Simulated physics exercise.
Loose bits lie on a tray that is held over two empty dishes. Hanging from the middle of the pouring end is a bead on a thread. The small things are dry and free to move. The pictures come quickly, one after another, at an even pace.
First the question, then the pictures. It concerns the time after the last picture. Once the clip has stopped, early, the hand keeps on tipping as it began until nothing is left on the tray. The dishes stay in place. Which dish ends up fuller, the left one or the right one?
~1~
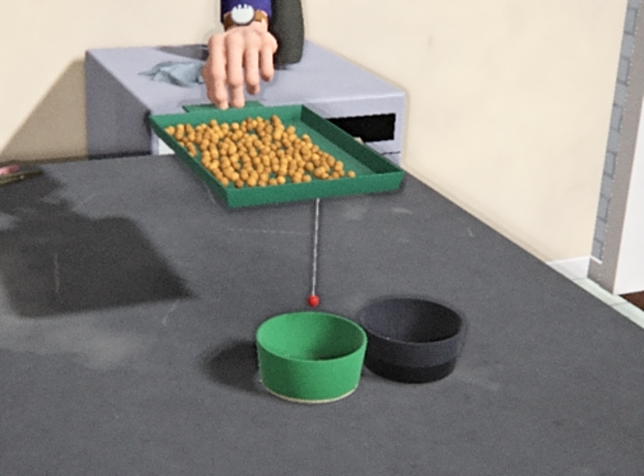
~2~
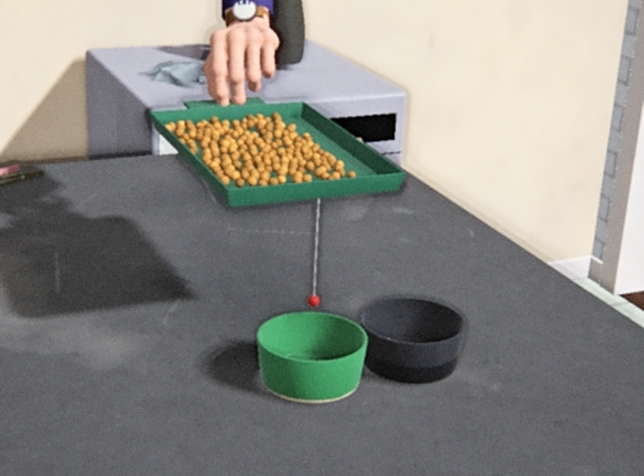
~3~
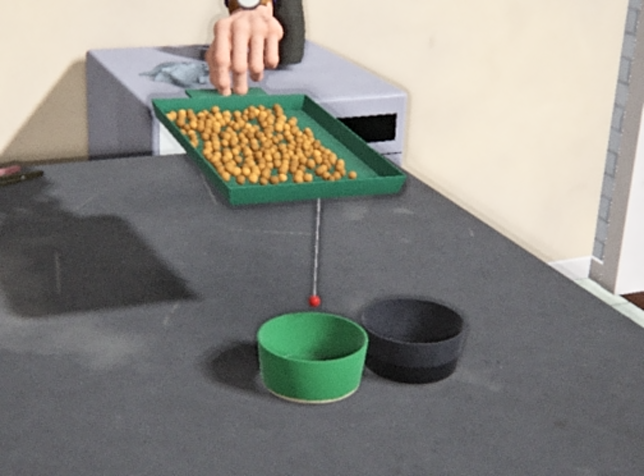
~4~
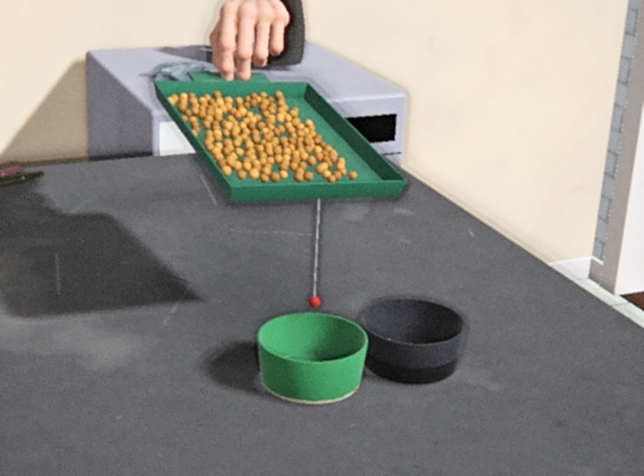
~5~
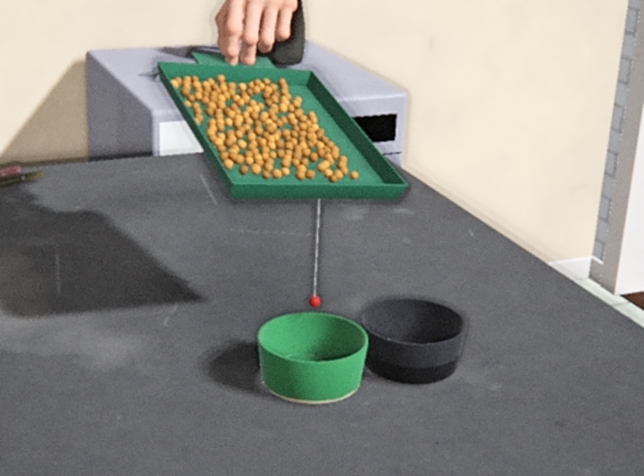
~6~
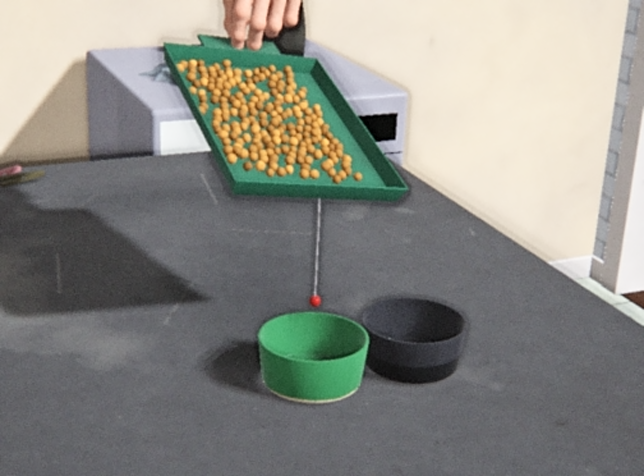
Bigger share: Right.
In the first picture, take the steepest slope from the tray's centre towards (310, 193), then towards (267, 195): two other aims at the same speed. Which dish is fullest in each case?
The first slope favours the dish to the left, the second the dish to the left.
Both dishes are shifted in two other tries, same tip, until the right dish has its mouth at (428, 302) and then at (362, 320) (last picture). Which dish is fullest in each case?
At the first place the right-hand dish, at the second the dish on the right.
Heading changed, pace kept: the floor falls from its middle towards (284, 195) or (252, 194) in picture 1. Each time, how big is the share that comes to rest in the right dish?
I'd put it at some 0 % and then some 0 %.
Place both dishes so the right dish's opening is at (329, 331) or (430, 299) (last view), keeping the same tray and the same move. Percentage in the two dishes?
Near 20 and 80 percent respectively.
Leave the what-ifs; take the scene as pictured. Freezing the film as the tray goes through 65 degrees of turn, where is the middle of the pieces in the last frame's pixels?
Roughly (362, 171).
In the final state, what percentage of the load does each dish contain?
Roughly 10 in a hundred for the left dish, roughly 80 in a hundred for the right dish.
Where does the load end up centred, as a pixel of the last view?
Resting centre, last frame: Roughly (405, 350).
Shortly afterwards, tray tipped steeply; all but a few on the tray; only a few in the right dish; a little in the air.
Next, tray tipped past a quarter turn; near a quarter on the tray; only a few in the left dish; near half in the right dish; only a few outside both; near a quarter in the air.
Some moments later, tray tipped past a quarter turn; a little in the left dish; the bulk in the right dish; a little outside both.
In the end, tray tipped past a quarter turn; a little in the left dish; the bulk in the right dish; a little outside both.
